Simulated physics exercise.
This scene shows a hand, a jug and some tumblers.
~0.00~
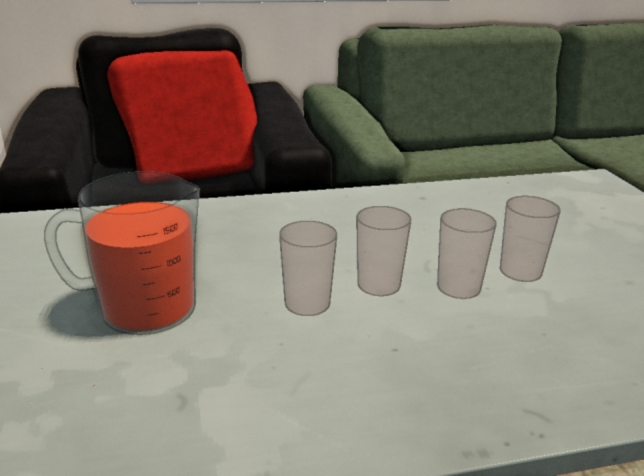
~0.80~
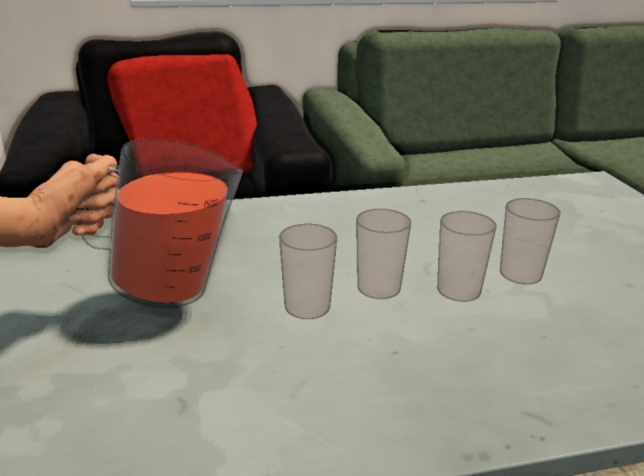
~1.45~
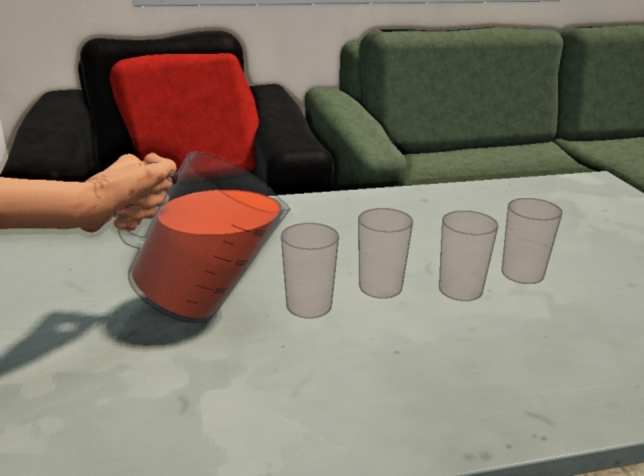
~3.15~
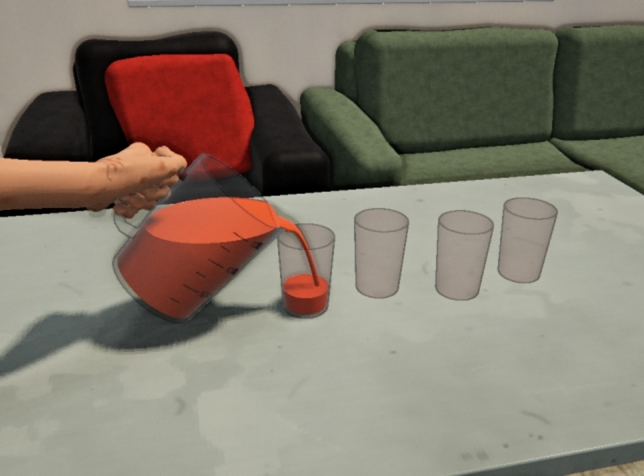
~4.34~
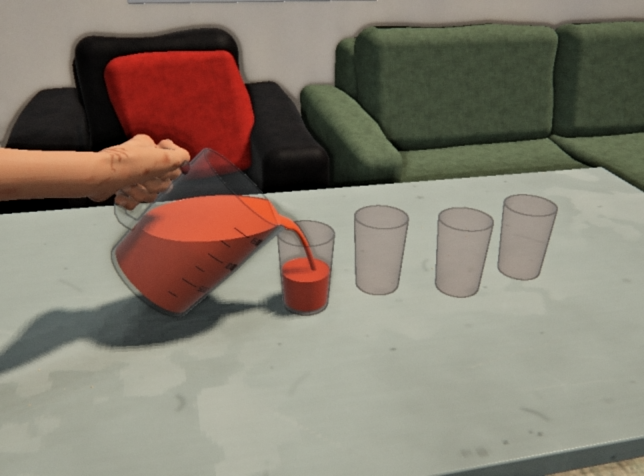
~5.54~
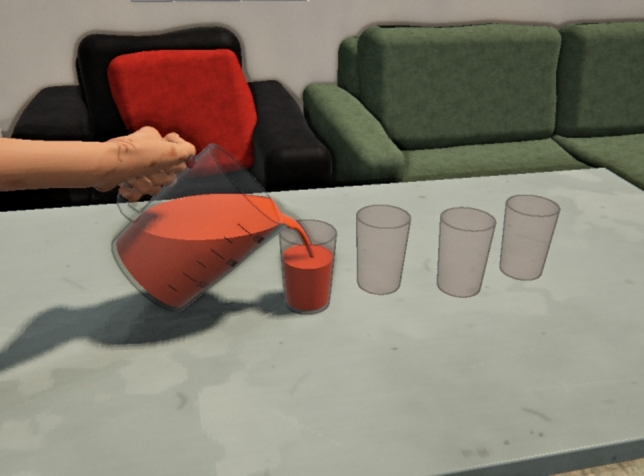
On a pale tabletop before two sofas, a hand lifting a jug of red liquid, tilting it and pouring into the leftmost tumbler.
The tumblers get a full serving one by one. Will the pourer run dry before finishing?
No, the supply lasts.
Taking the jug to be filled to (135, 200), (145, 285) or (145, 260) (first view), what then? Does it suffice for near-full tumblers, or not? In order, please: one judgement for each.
First start lasts, second start gives out early, third start gives out early.
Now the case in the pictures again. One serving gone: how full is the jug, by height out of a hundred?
Level: Near 60 per cent.
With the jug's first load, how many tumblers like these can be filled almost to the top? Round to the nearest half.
Estimate: Close to 5.0.
After 6.5 s, the first is about three quarters full.
After 14.1 s, the first is done and the jug has about three quarters of its load.
After 36.7 s, all four are full and about a quarter of the tomato juice is over.
